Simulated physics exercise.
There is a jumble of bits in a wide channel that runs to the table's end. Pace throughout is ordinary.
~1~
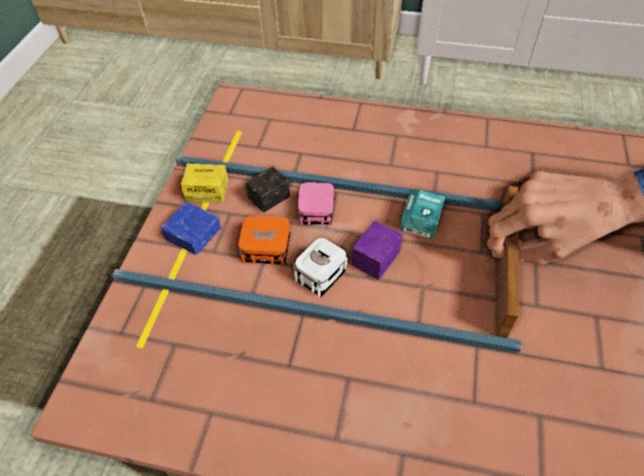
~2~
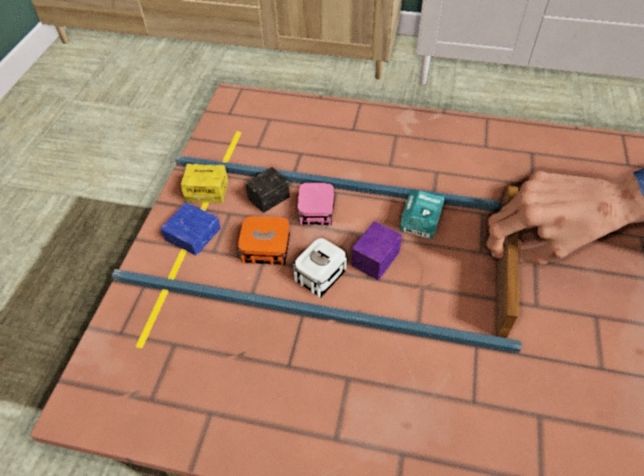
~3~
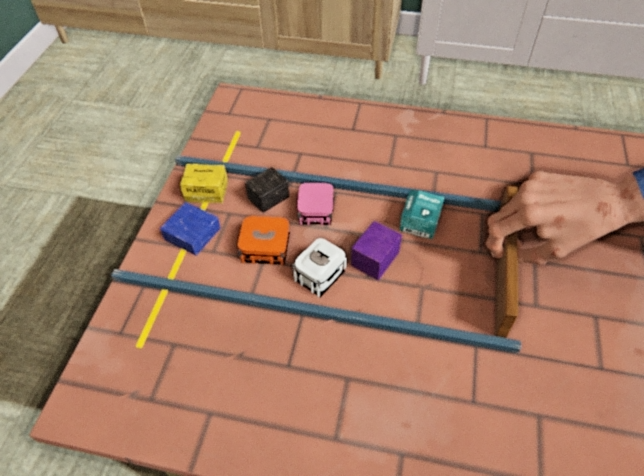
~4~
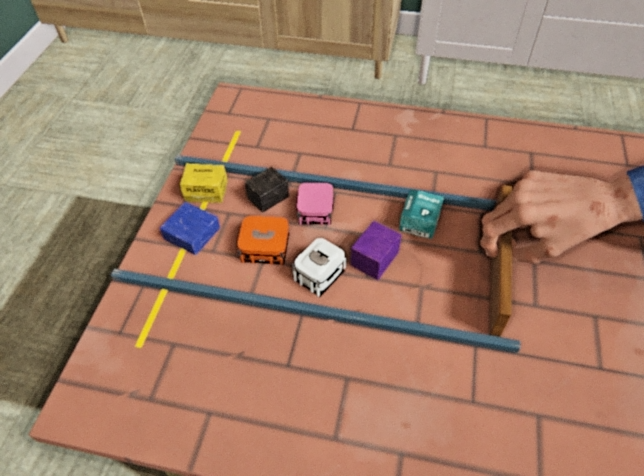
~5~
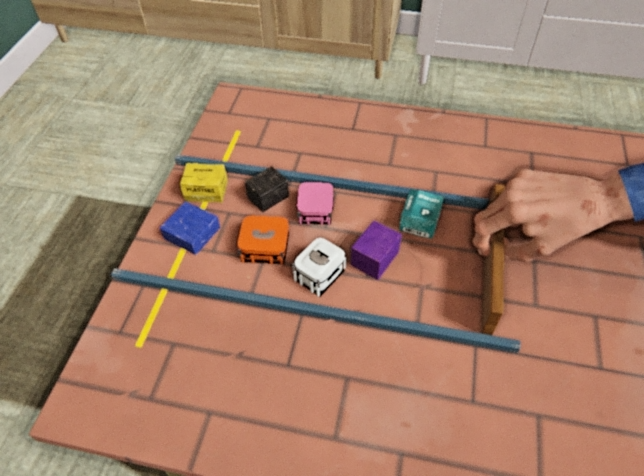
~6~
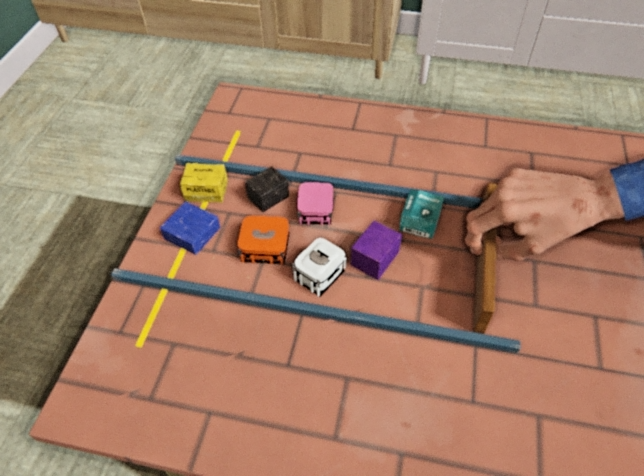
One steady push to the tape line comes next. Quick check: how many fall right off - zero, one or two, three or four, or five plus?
Three or four.
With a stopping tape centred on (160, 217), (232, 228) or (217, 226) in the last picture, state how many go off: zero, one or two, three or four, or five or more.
Going through the tapes in order, the count is at least five, then just one or two, then three or four.
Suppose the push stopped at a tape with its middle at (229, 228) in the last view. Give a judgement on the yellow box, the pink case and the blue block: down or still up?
For the yellow box: It drops. For the pink case: It stays. For the blue block: It drops.
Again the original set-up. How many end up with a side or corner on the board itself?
It touches 3.
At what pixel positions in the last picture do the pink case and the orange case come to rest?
The first sits around (165, 178), while the other sits around (140, 219).
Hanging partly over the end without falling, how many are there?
The tally is 2.
Soon after, none off yet; yellow box at rest near (205, 183); blue block at rest near (191, 228); black block at rest near (268, 189).
Then, none off yet; yellow box at rest near (205, 183); blue block at rest near (191, 228); black block moved about its own width near (244, 187).
Further on, none off yet; yellow box tipped well over near (145, 179); blue block moved about its own width near (143, 223); black block moved well along near (178, 177).
At rest, the number that fall off is three or four; fallen, black block, blue block and yellow box.
